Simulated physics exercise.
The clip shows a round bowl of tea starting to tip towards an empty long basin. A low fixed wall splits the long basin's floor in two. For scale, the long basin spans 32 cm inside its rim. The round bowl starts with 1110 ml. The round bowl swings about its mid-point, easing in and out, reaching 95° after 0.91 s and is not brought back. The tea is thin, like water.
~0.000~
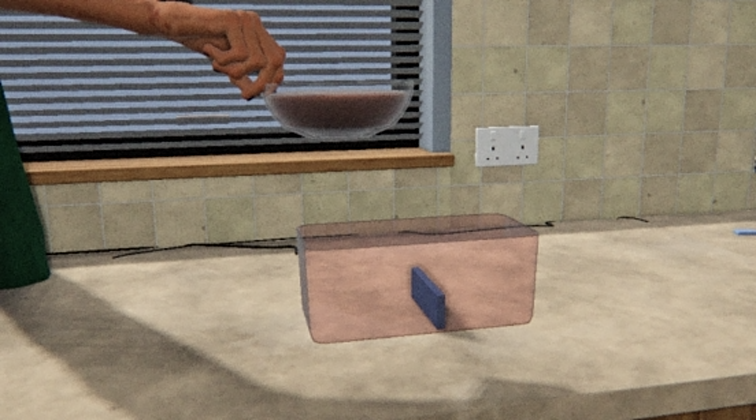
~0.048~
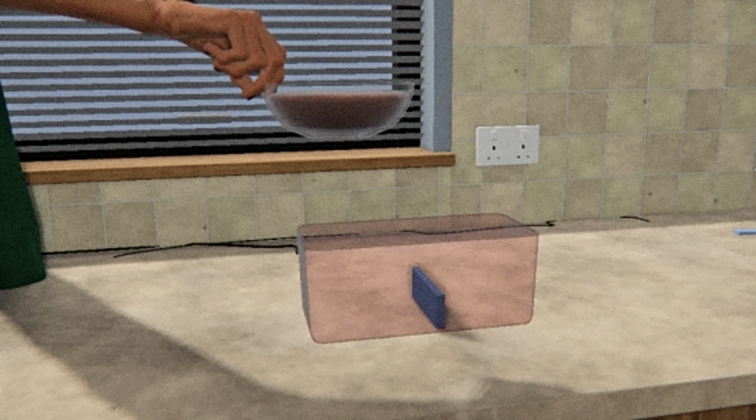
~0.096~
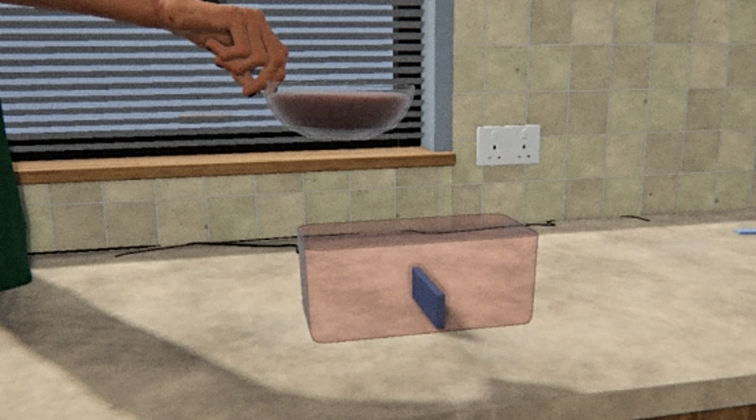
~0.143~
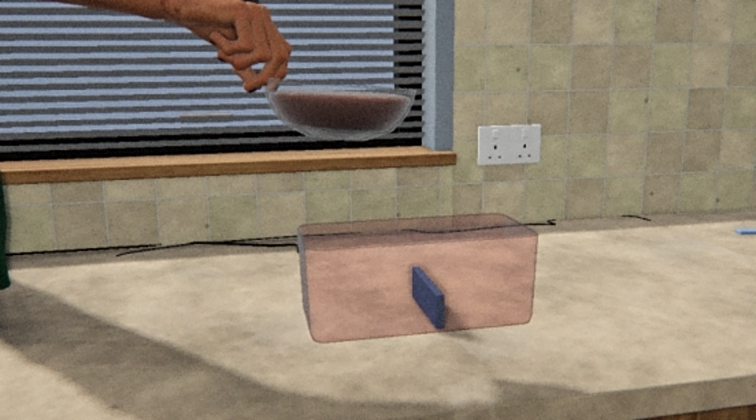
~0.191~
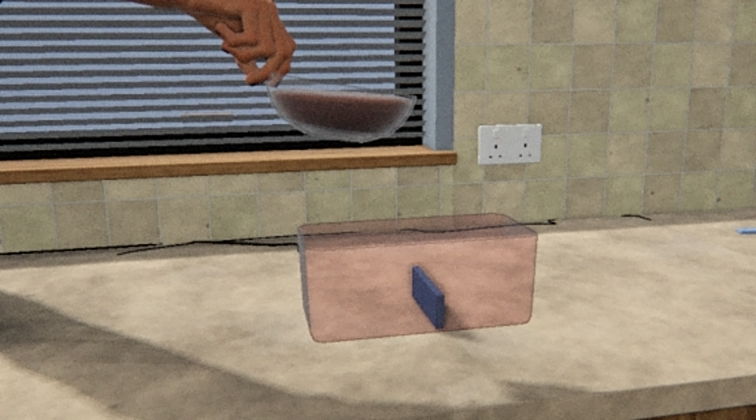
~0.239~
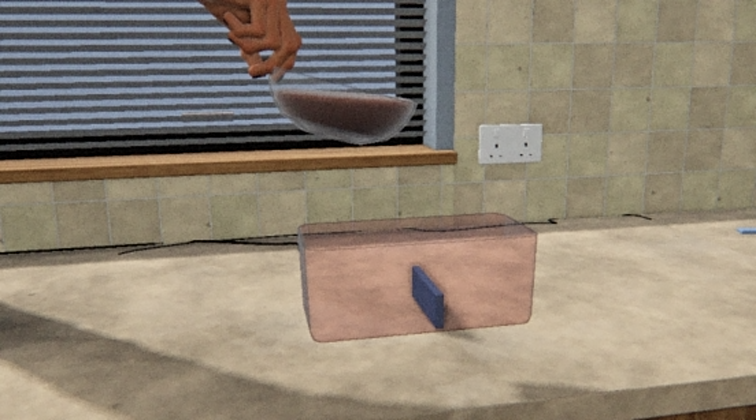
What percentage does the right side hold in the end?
About 63 per cent.
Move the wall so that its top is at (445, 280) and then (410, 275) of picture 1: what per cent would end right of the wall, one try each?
In turn about 45 and 75 per cent.
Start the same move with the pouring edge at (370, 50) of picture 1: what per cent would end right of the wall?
In that case some 45 per cent.
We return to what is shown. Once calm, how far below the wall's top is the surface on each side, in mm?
Some 38 mm on the left and 10 mm on the right.
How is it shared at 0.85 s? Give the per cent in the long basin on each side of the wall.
Left about 16, right about 62.
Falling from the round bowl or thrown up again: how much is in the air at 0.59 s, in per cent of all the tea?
About 56 per cent.
By 0.59 s the tilt is 69° and 25 per cent is still to pour, 0 is left of the wall and 19 right of it.
By 0.85 s the tilt is 94° and 1 per cent is still to pour, 15 is left of the wall and 63 right of it.
By 1.12 s the tilt is 95° and 0 per cent is still to pour, 23 is left of the wall and 66 right of it.
By 1.41 s the tilt is 95° and 0 per cent is still to pour, 25 is left of the wall and 64 right of it.
At rest 25 per cent lies left of the wall, 63 right of it and 11 outside.
